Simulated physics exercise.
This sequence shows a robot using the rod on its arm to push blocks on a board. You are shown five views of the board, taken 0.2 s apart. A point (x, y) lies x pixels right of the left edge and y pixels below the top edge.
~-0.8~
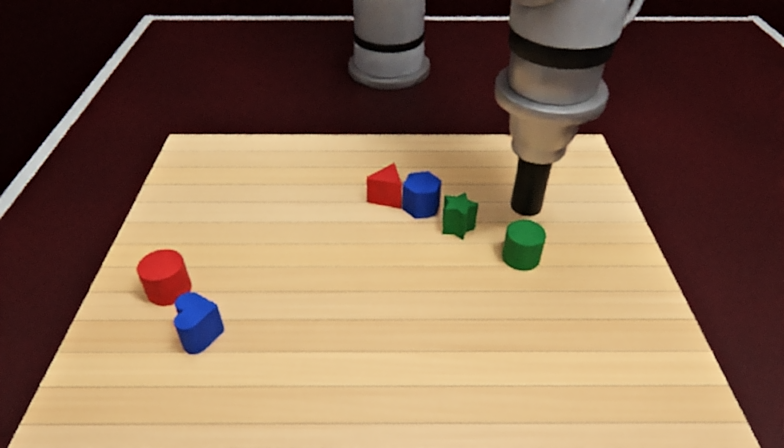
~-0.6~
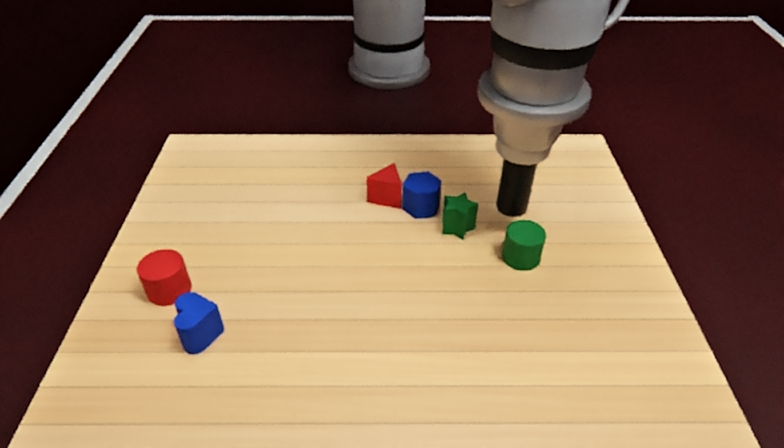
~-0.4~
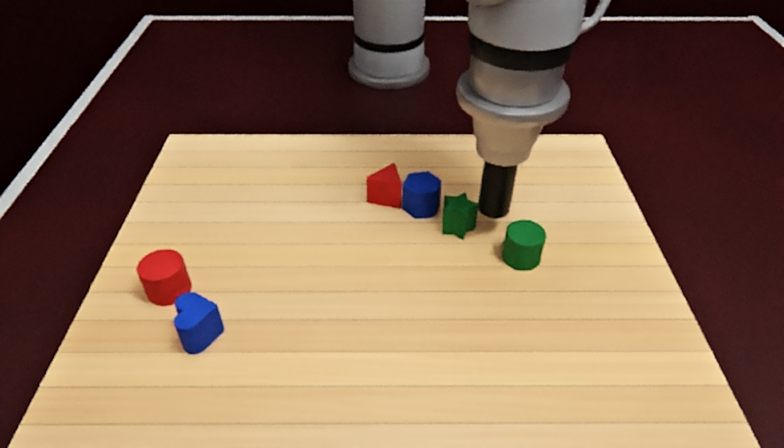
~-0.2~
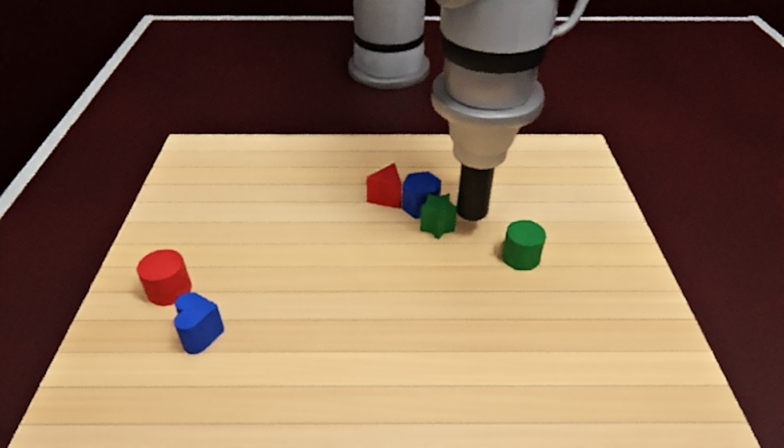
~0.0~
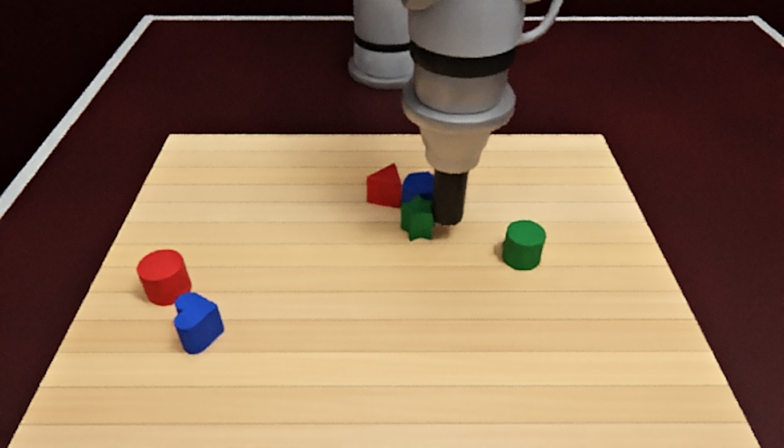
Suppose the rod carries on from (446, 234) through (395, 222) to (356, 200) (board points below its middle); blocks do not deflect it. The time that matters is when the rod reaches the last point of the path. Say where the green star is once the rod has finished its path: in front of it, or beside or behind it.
My prediction: No longer in front.
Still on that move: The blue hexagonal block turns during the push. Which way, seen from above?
The turn is clockwise.
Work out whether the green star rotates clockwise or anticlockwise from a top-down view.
If we look at it from overhead, the green star pivots counter-clockwise.
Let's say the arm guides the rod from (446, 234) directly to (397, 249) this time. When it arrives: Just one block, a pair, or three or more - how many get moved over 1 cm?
The way I see it, the answer is one.
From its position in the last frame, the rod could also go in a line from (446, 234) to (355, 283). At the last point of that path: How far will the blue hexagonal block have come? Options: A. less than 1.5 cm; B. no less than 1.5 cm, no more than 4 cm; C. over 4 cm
Option A.
What follows on the original path. One third of the way, rod at (411, 208); green star at (384, 198).
Two thirds of the way, rod at (379, 196); green star at (352, 189), turned 15° anticlockwise; blue hexagonal block at (419, 180), turned 20° clockwise.
At the end, rod at (355, 181); red three-sided block at (383, 168), turned 30° clockwise; green star at (332, 184), turned 45° anticlockwise; blue hexagonal block at (419, 180), turned 20° clockwise; green circle still.
